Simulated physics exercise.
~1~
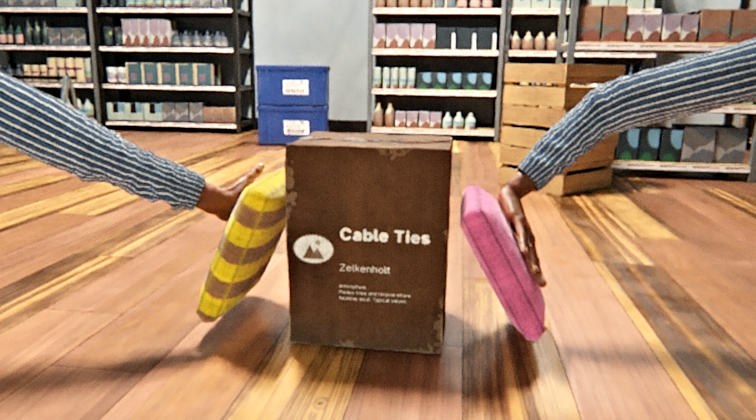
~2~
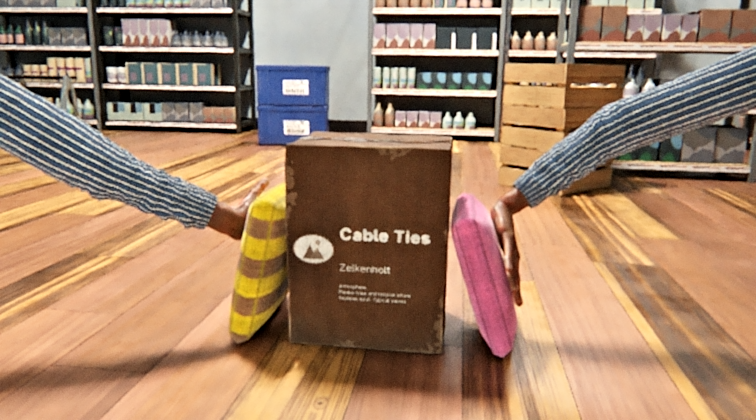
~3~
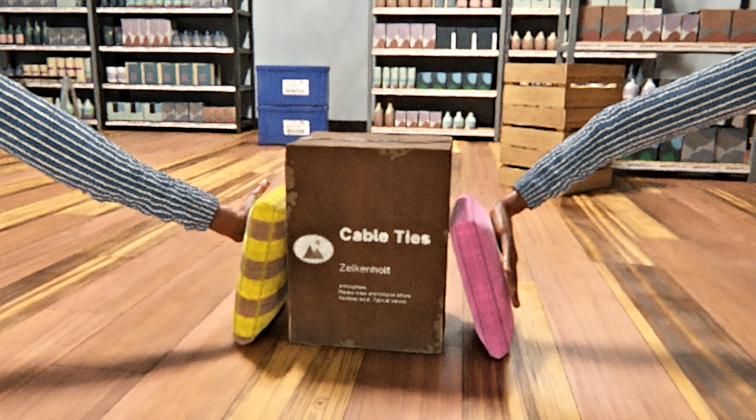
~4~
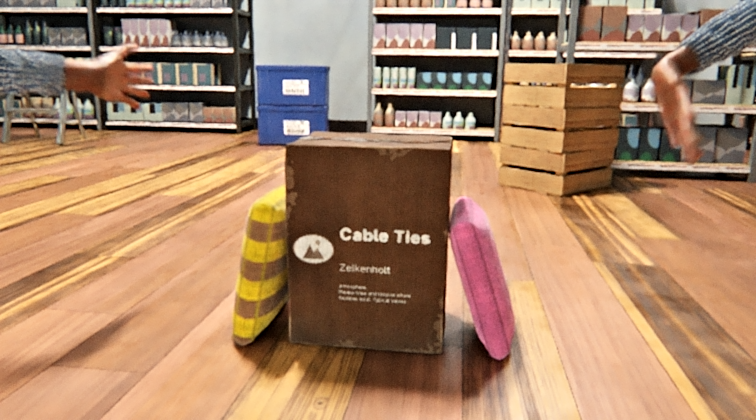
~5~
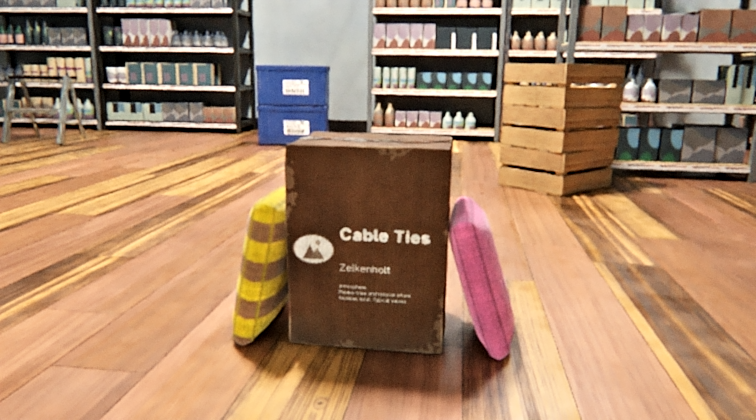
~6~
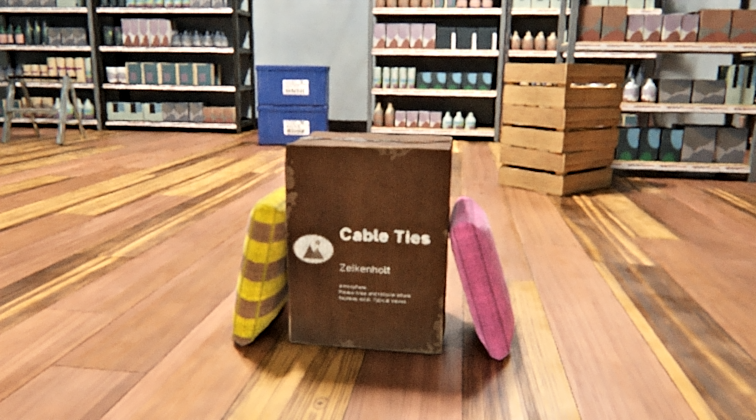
The footage shows two hands in striped sleeves pressing a yellow checked cushion and a pink soft bag against opposite sides of a brown box on a wooden floor. The hands let go and withdraw, and both items stay leaning against the box.
